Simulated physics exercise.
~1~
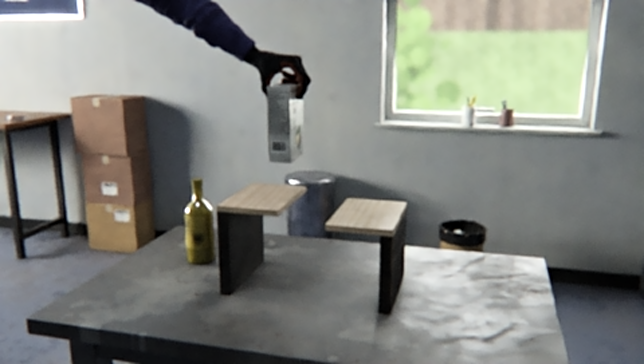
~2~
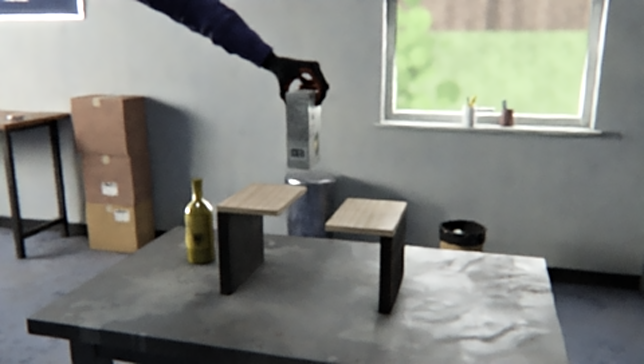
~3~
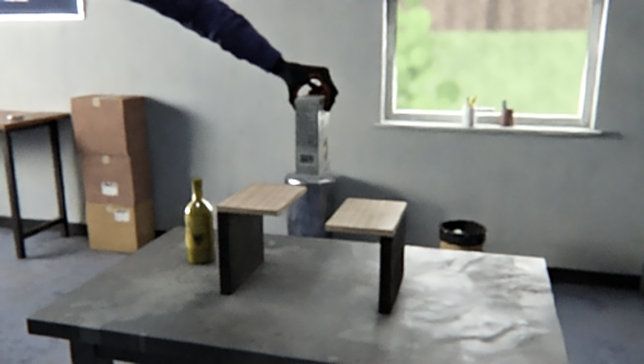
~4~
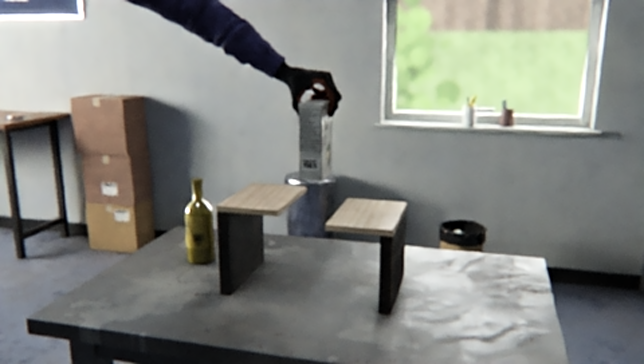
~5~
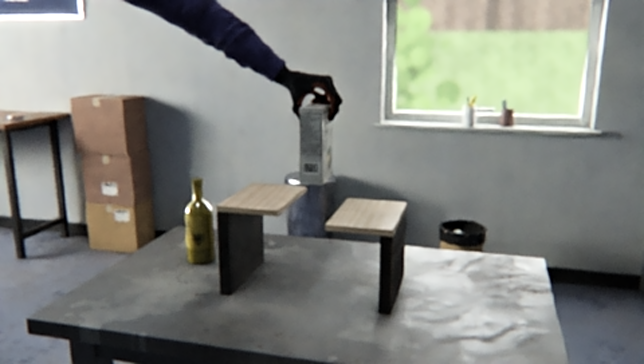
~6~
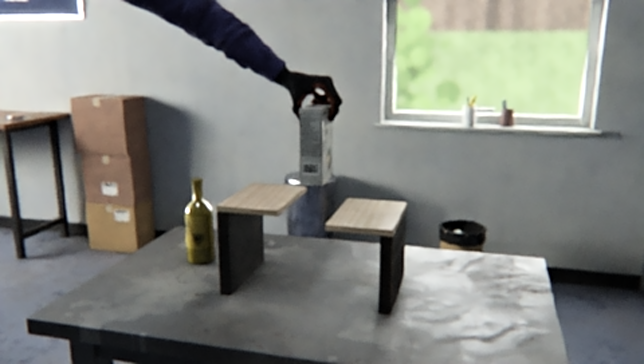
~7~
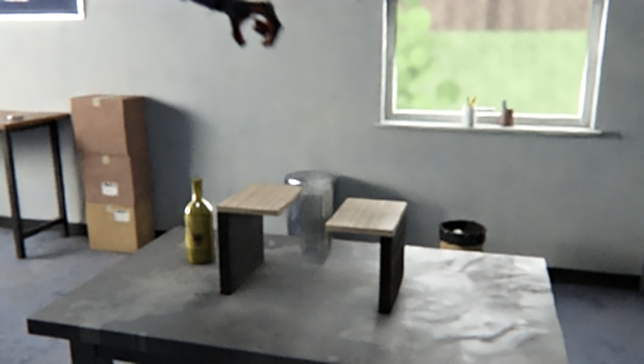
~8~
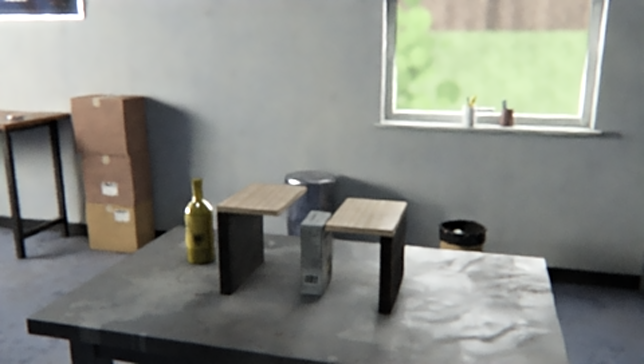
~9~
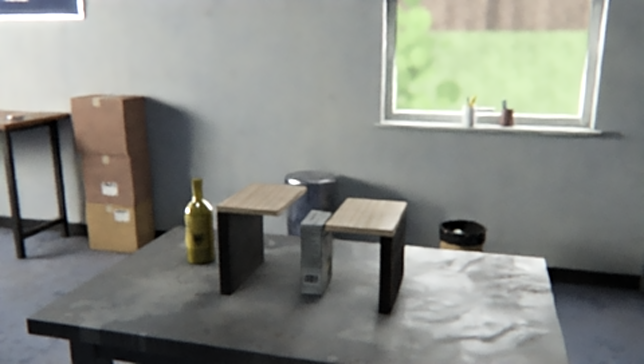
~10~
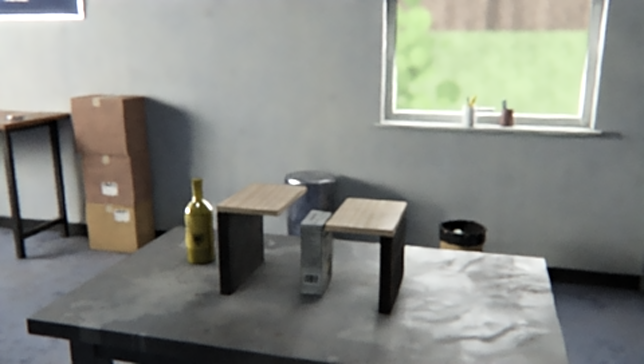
A gloved hand holds a tall white packet upright above two wood-topped ledges with dark supports, set slightly apart on a grey table. The fixed view looks across a grey-walled room, with a yellow bottle left of the ledges, stacked cardboard boxes farther left and a window at upper right. The hand carries the packet right and lowers it a little, then holds it over the gap. It lets go and draws back to the upper left. The packet drops between the ledges without being stopped and ends standing upright on the tabletop, while the bottle stays put.
